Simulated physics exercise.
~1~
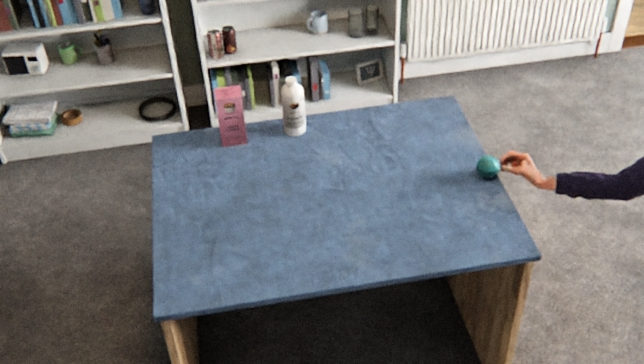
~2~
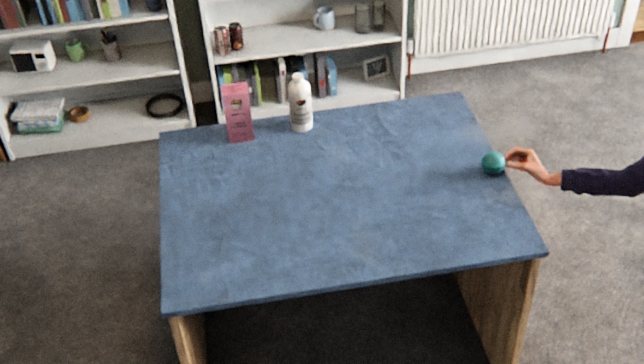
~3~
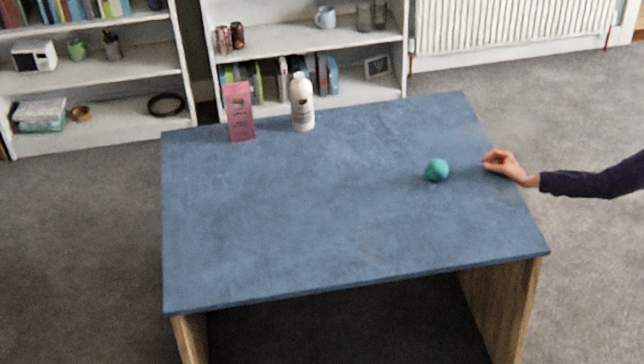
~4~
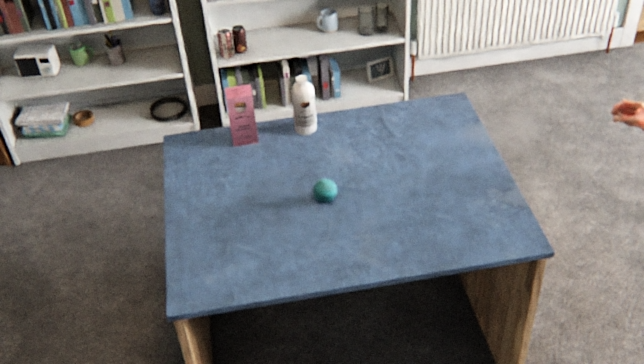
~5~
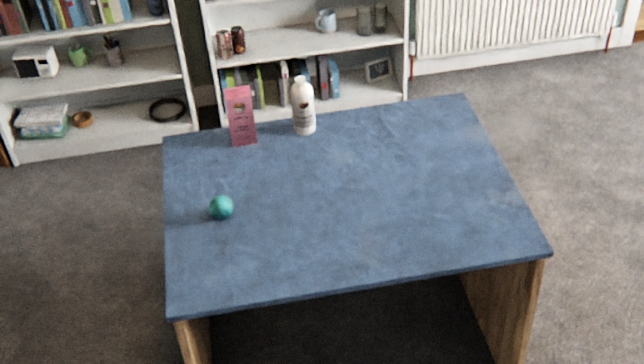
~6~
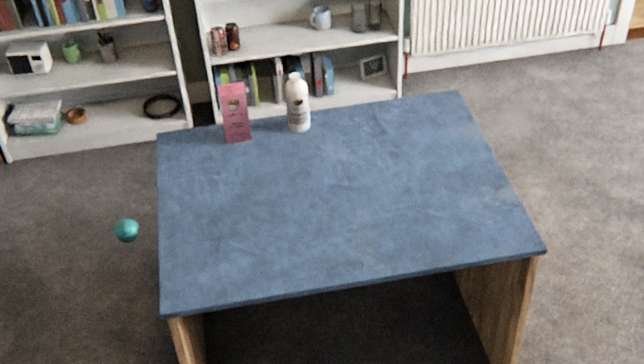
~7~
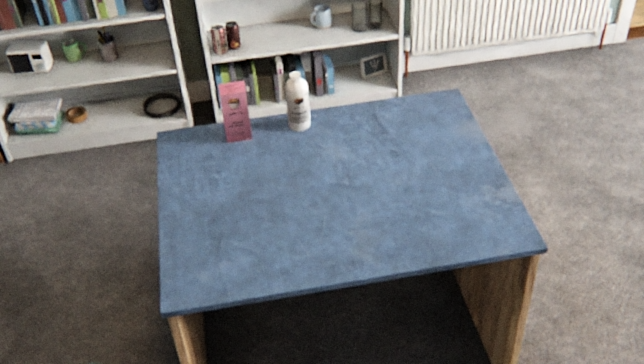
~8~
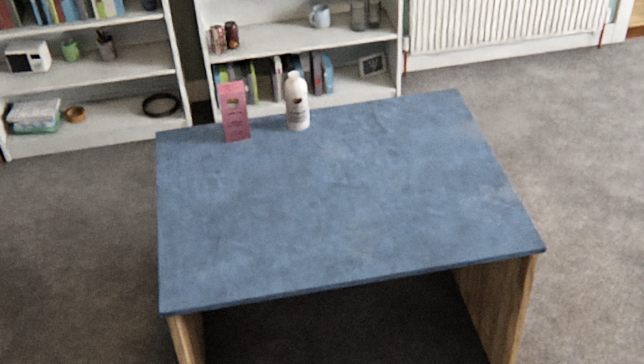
The footage shows a hand sending a turquoise ball rolling left across a blue tabletop and then withdrawing. The ball passes in front of a pink carton and white bottle, which stay put, then goes off the left edge and out of sight.
